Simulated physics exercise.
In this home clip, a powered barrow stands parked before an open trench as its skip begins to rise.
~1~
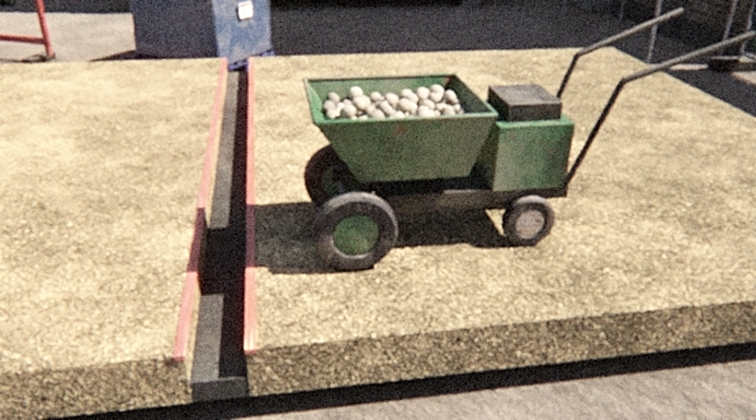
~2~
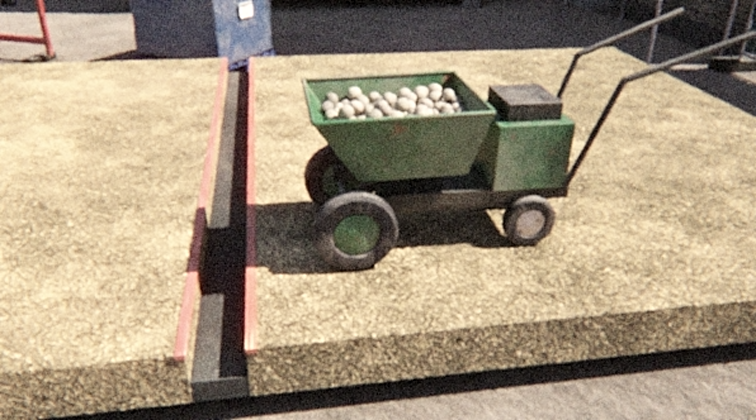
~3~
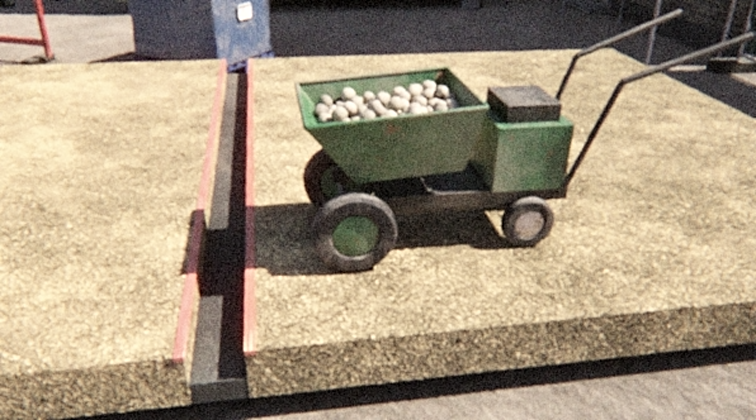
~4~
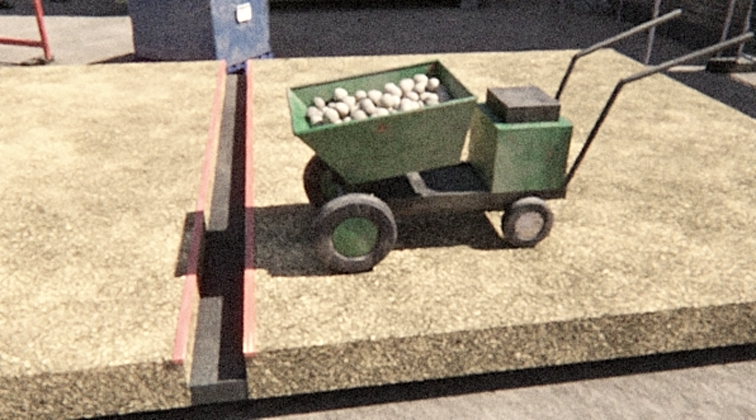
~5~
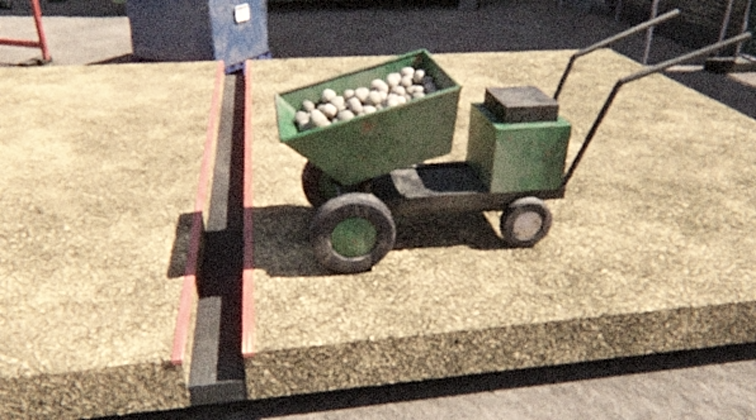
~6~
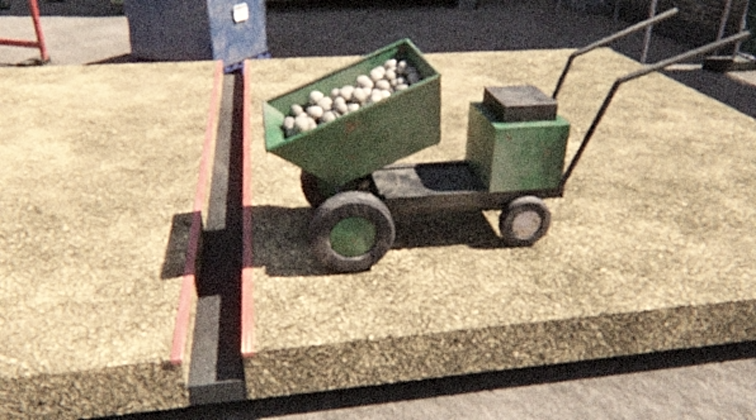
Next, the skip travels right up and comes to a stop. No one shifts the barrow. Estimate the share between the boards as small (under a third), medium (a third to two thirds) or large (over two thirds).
It is medium.
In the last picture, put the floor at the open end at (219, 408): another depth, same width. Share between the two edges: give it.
About 60 per cent.
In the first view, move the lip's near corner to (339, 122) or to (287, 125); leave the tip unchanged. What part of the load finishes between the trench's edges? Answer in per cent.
About 70 percent at the first place and about 20 percent at the second.
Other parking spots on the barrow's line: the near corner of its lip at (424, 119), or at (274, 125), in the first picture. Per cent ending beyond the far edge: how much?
Position 1: Near 0 %; position 2: Near 80 %.
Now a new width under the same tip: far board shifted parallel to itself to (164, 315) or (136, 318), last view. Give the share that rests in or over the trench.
Near 80 % and 100 %.
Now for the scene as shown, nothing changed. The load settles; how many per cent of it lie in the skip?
All told, it is near 5 percent.
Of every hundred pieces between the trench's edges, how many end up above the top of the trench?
Estimate: Around 25 %.
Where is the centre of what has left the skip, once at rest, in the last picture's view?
Somewhere close to (203, 244) in the last picture.
Just after the last frame, skip tipped steeply; every one in the skip.
A moment on, skip tipped right over; the larger part in the skip; about a tenth in or heaped over the trench; about a tenth beyond it; just a few falling.
Further on, skip tipped right over; roughly a quarter in the skip; roughly a third in or heaped over the trench; roughly a third beyond it.
When it is over, skip tipped right over; just a few in the skip; roughly two thirds in or heaped over the trench; roughly a third beyond it.
